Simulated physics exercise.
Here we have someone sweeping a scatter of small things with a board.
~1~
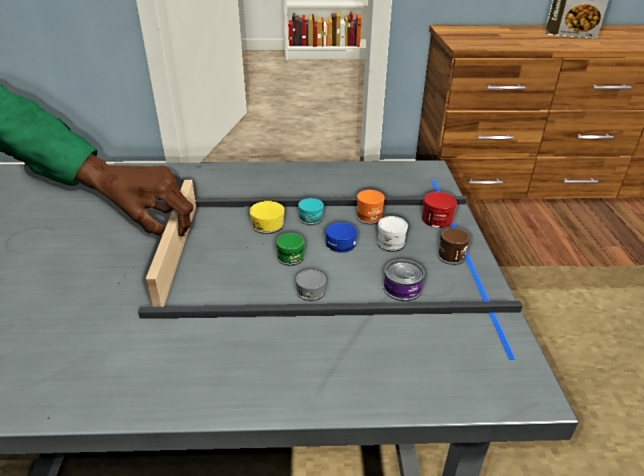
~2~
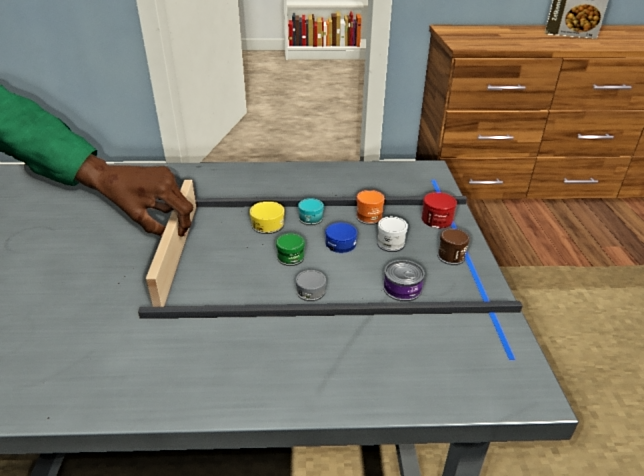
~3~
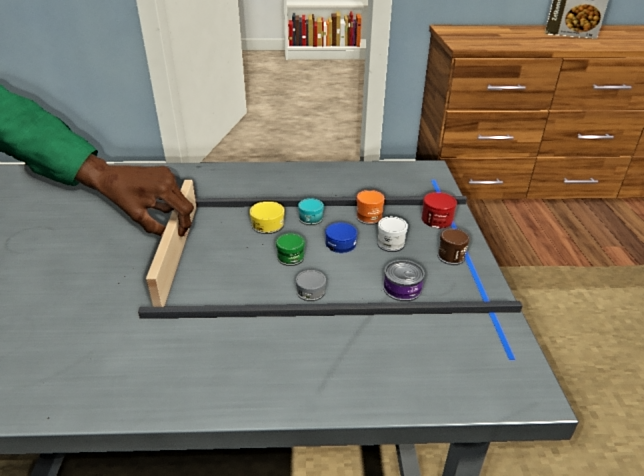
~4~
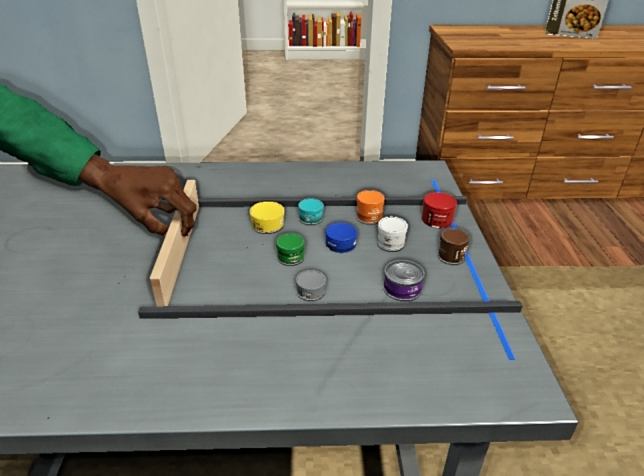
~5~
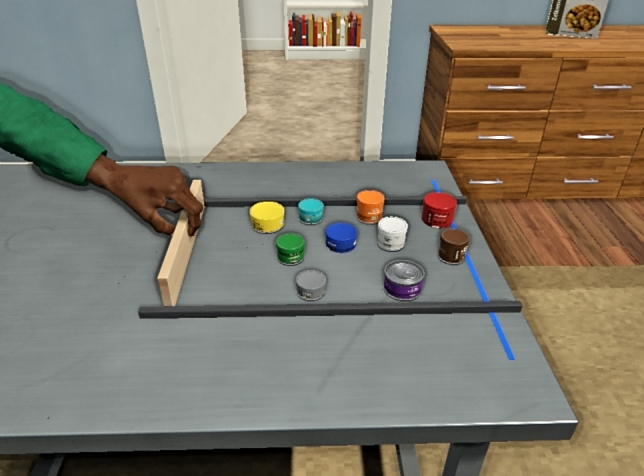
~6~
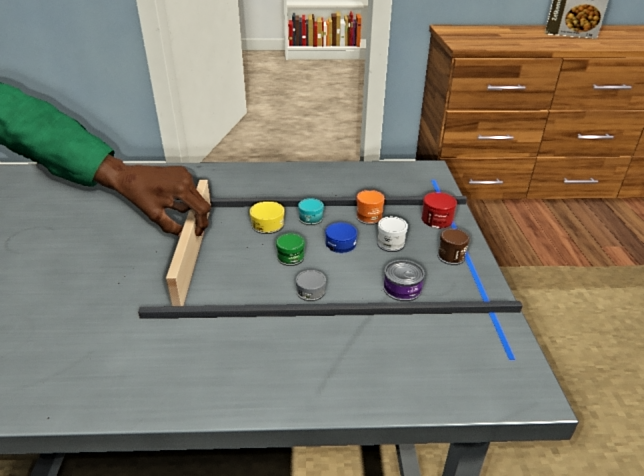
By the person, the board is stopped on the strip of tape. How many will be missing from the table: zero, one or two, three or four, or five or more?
The way I see it, five or more of them end up off the end.
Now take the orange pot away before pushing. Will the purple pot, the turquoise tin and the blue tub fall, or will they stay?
The purple pot comes down, the turquoise tin is kept, the blue tub does not fall.
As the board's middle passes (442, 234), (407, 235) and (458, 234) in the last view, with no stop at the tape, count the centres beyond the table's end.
1, 0 and 5.
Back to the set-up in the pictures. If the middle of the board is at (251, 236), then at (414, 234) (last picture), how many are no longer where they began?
By then 1, and later 10.
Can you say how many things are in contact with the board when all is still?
That makes 5.
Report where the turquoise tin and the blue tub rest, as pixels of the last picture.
Going in order, first (459, 204) and next (478, 239).
Early on, none off yet; red tub at rest near (439, 210); brown pot at rest near (453, 247); purple pot at rest near (403, 280).
Finally, the number that fall off is five or more; lost, orange pot, white tin, purple pot, brown pot and red tub.
